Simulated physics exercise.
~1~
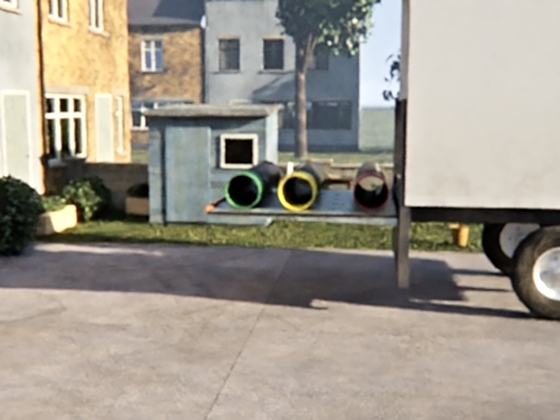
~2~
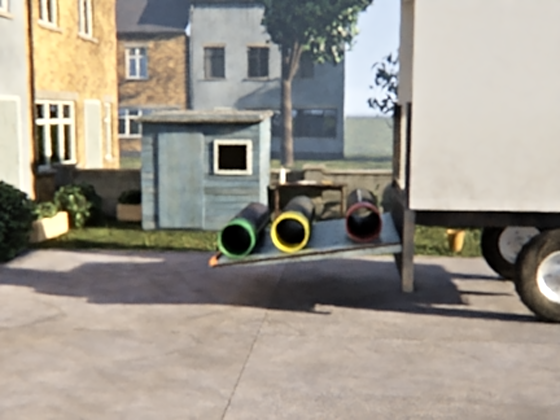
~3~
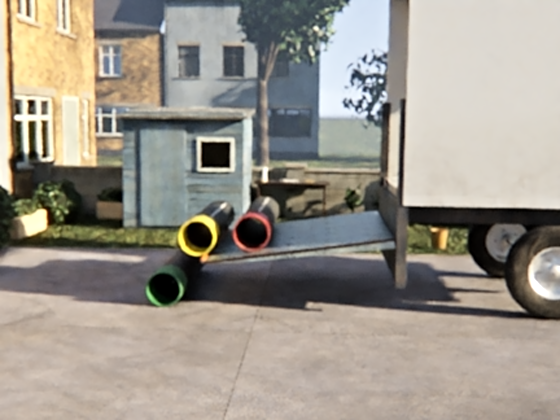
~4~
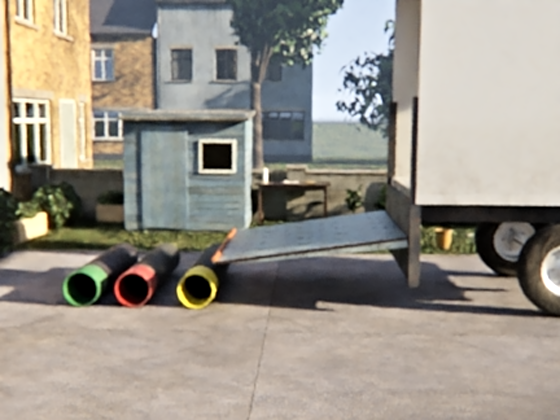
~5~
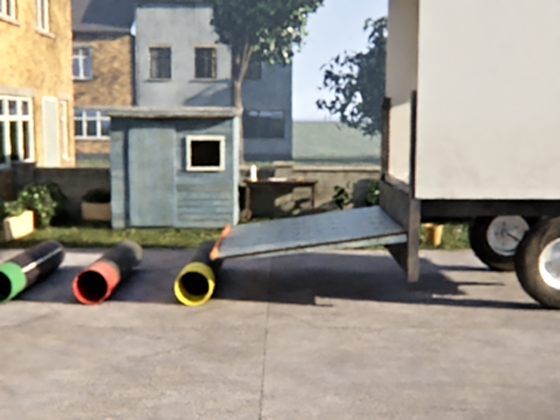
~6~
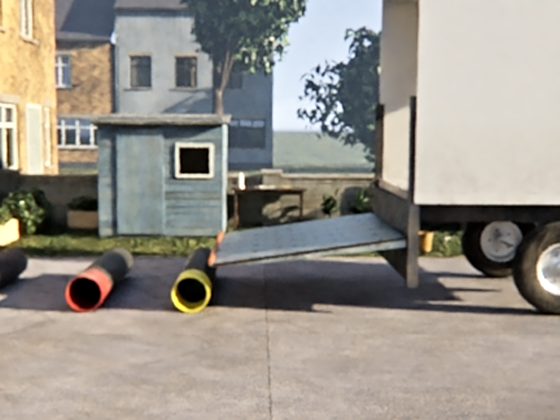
Three dark hollow pipes with green, yellow and red rims lie side by side on the raised tail-lift of a pale lorry at right, seen from across a paved yard with a blue shed and houses behind. The plate sinks and tilts down to the left, and the pipes roll towards its outer edge. Green drops off first, with yellow and red following down the slope. All three reach the ground, where green and red roll left while yellow stays beside the plate's lower edge. Finally, green is partly out of view at far left, with red between it and yellow.
